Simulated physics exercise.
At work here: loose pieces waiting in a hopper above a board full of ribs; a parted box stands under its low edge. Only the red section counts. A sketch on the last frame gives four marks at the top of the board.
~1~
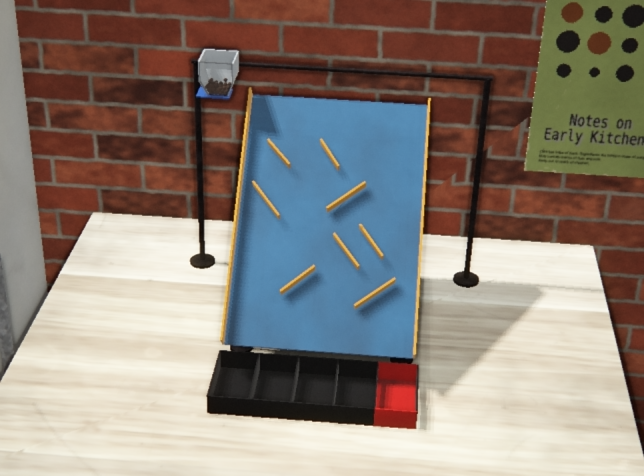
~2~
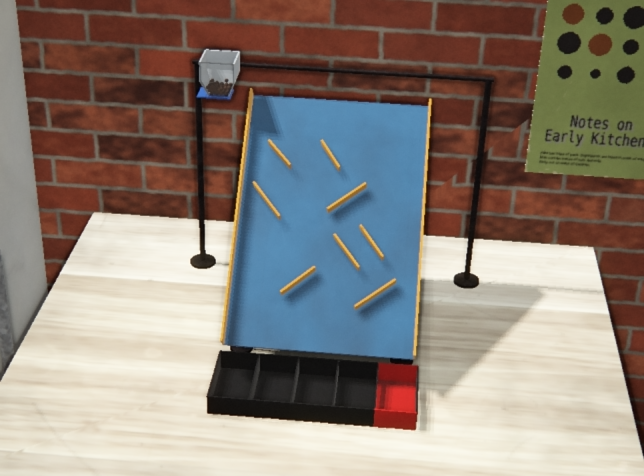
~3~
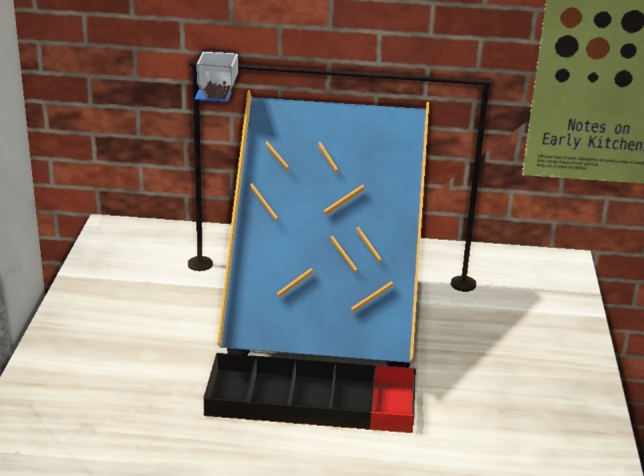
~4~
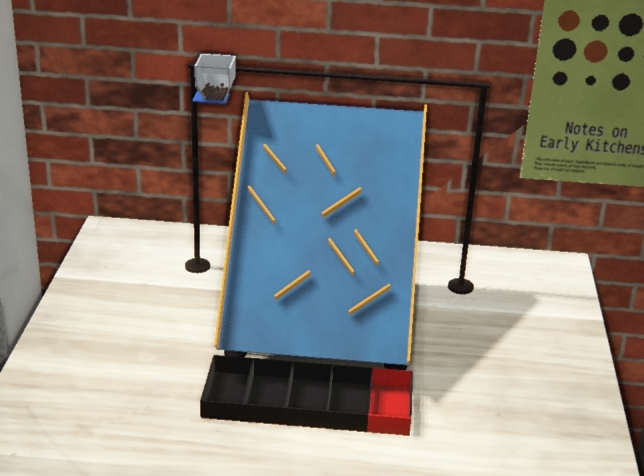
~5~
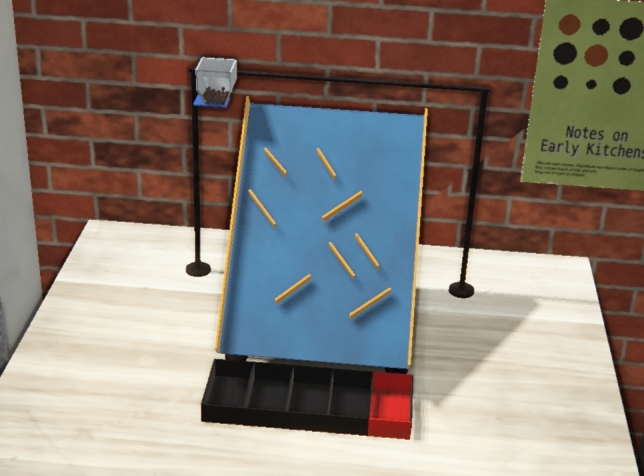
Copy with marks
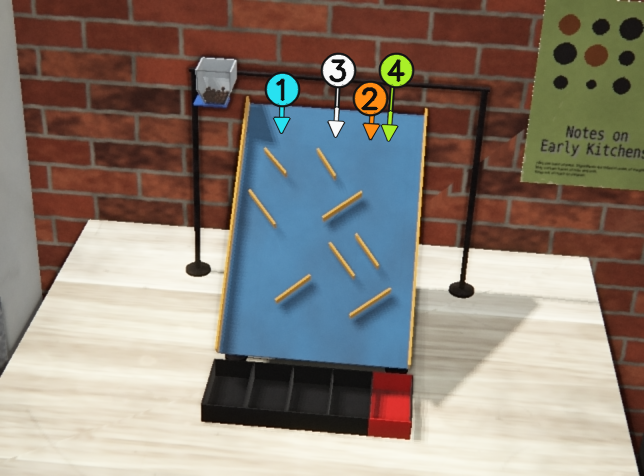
A blue board with orange ribs leaned above a black box with a red right-hand section, a small clear hopper at its upper left, and nothing moved except the view, which shifted slightly.
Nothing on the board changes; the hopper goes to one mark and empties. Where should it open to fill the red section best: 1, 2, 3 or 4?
4.
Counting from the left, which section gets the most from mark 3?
The first from the left.
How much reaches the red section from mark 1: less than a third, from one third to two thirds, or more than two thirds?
Less than a third.
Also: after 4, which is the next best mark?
Here it is mark 2.
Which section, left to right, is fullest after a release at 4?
It is the fifth one.
On the marked copy, mark 1 meets the board at (281, 127); mark 2 meets the board at (370, 133); mark 3 meets the board at (335, 131); mark 4 meets the board at (388, 135).
With 1, just a few in the red section, the larger part in other sections, roughly a quarter outside the box.
With 2, roughly a third in the red section, roughly half in other sections, about a tenth outside the box.
With 3, about a tenth in the red section, the larger part in other sections, about a tenth outside the box.
With 4, roughly half in the red section, roughly a third in other sections, about a tenth outside the box.
